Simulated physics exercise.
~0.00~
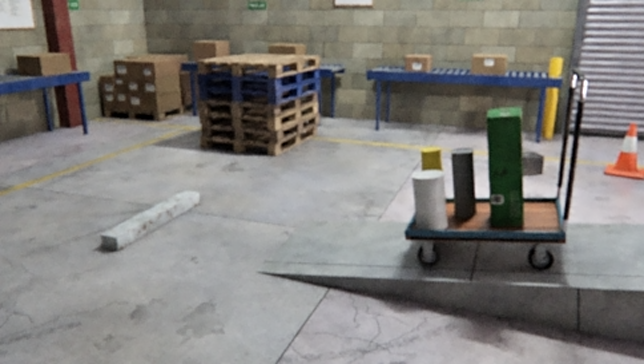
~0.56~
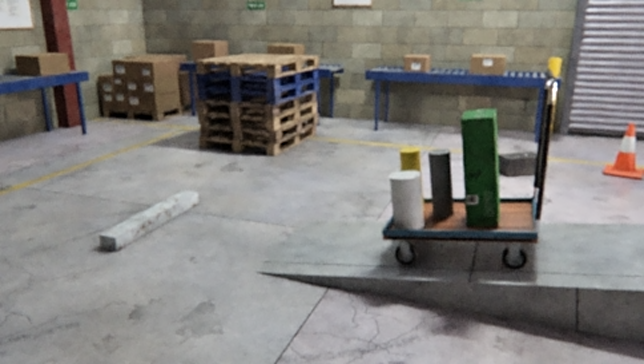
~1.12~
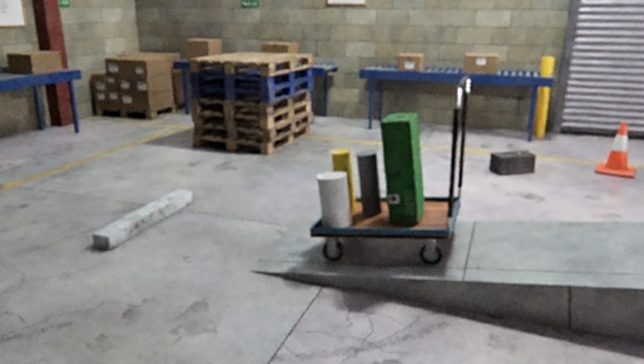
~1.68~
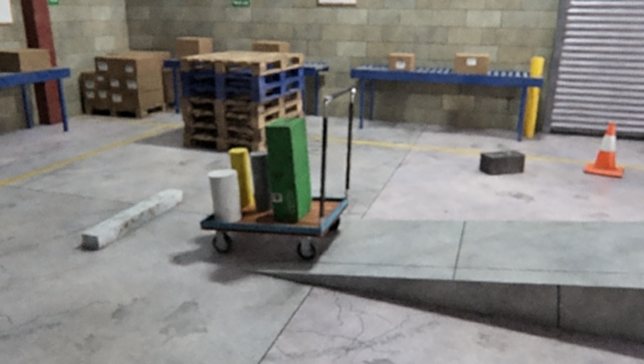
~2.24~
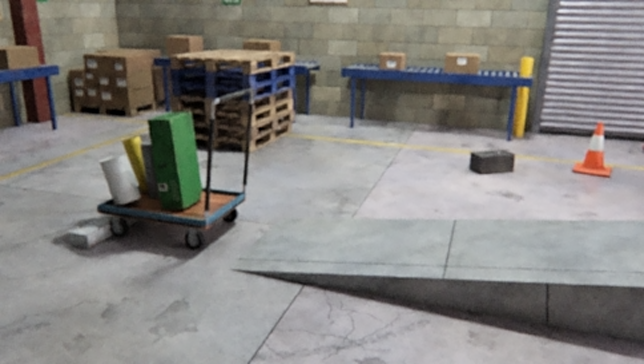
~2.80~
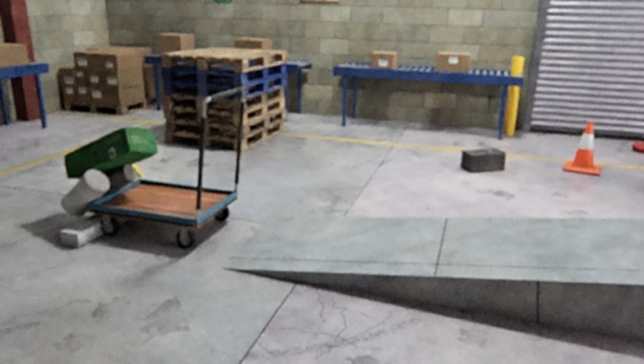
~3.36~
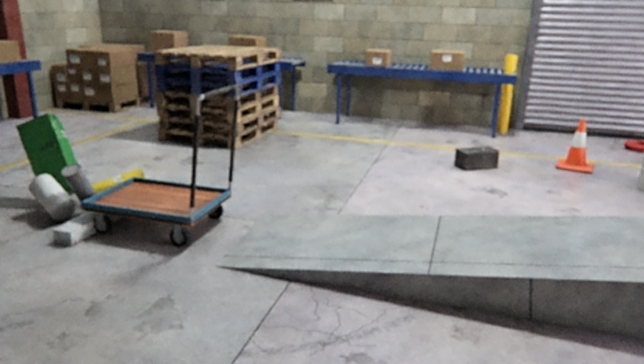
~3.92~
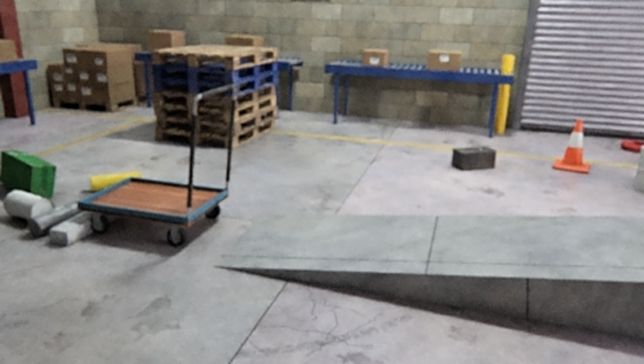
A trolley carrying a green box and white, grey and yellow canisters rolls left down a ramp and across the floor to a low kerb, where it stops abruptly. The load topples over the front, leaving all four items on the floor beside the empty trolley.
